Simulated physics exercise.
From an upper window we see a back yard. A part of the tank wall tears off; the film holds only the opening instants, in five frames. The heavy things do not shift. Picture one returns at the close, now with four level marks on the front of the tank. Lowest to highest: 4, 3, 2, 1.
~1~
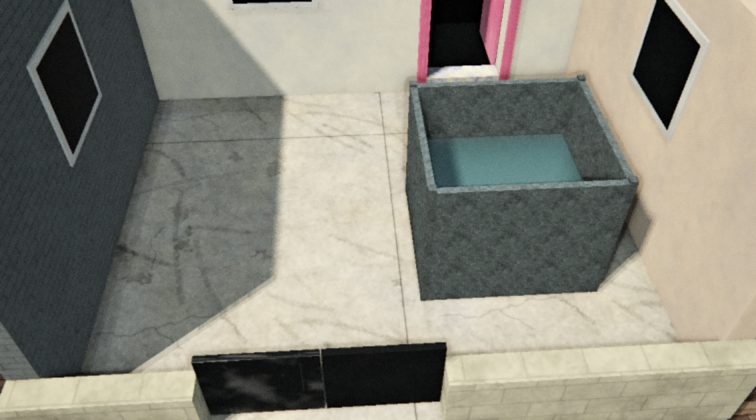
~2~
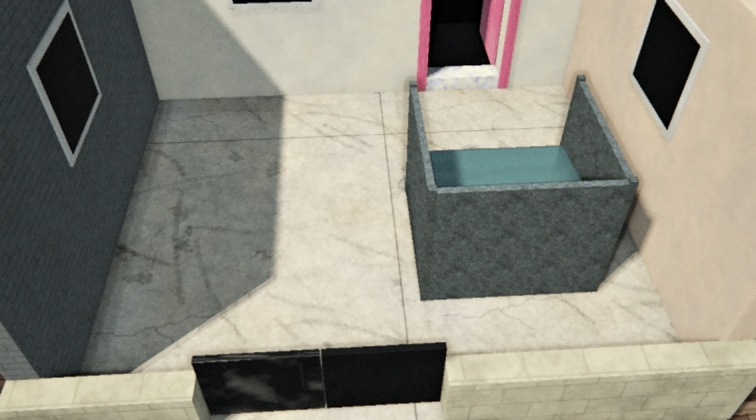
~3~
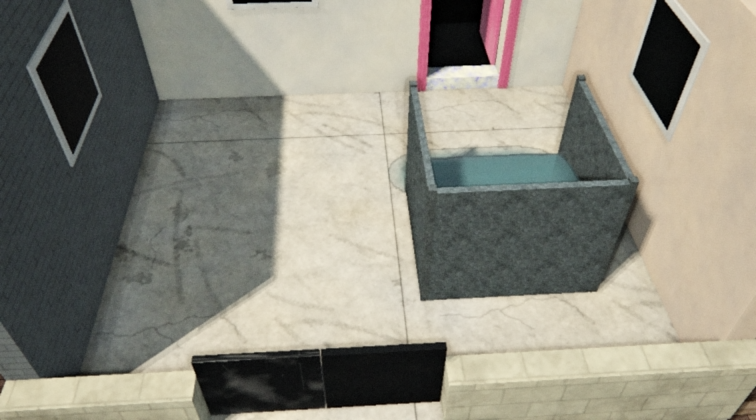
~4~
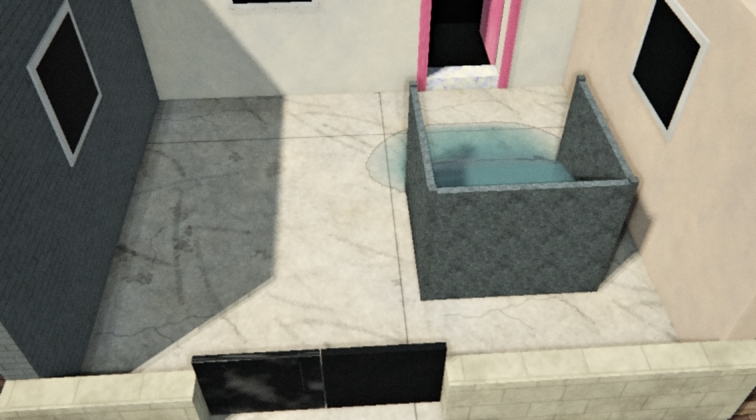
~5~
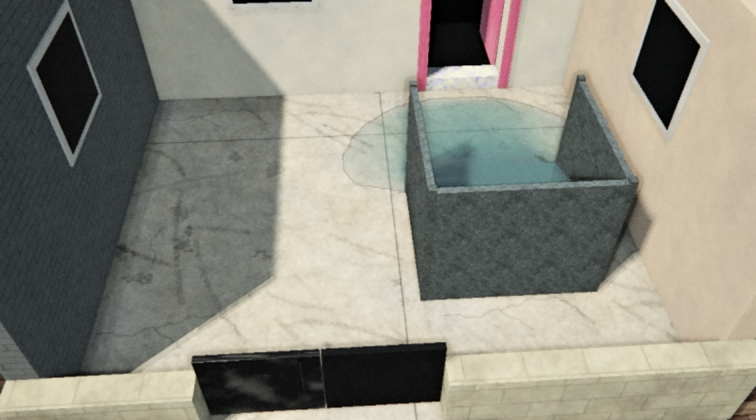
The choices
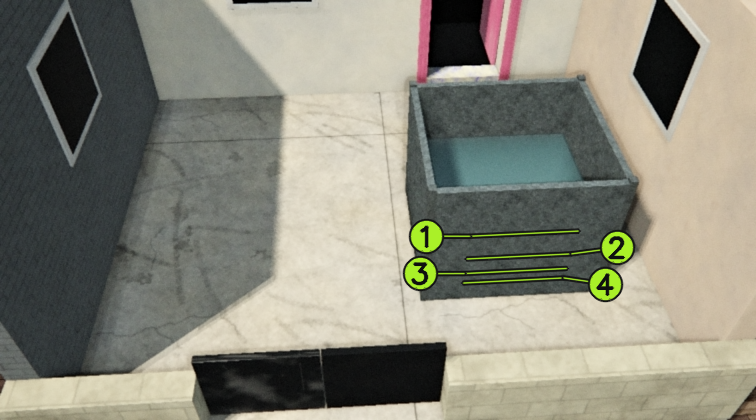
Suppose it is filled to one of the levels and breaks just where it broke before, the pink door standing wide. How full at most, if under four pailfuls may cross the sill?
That is line 3.
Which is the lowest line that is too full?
Here it is line 2.
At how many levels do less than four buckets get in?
Two of the four.
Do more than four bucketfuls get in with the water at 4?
No, that is safe.
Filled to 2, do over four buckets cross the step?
Yes, that goes wrong.
On the marked copy, 1 at (524, 233); 2 at (519, 256); 3 at (515, 270); 4 at (513, 280); from the bottom up 4, 3, 2, 1.
Choosing 1, dozens of bucketfuls pour in.
Choosing 2, about 10 bucketfuls get in.
Choosing 3, a bucket or two gets in.
Choosing 4, nothing gets over.
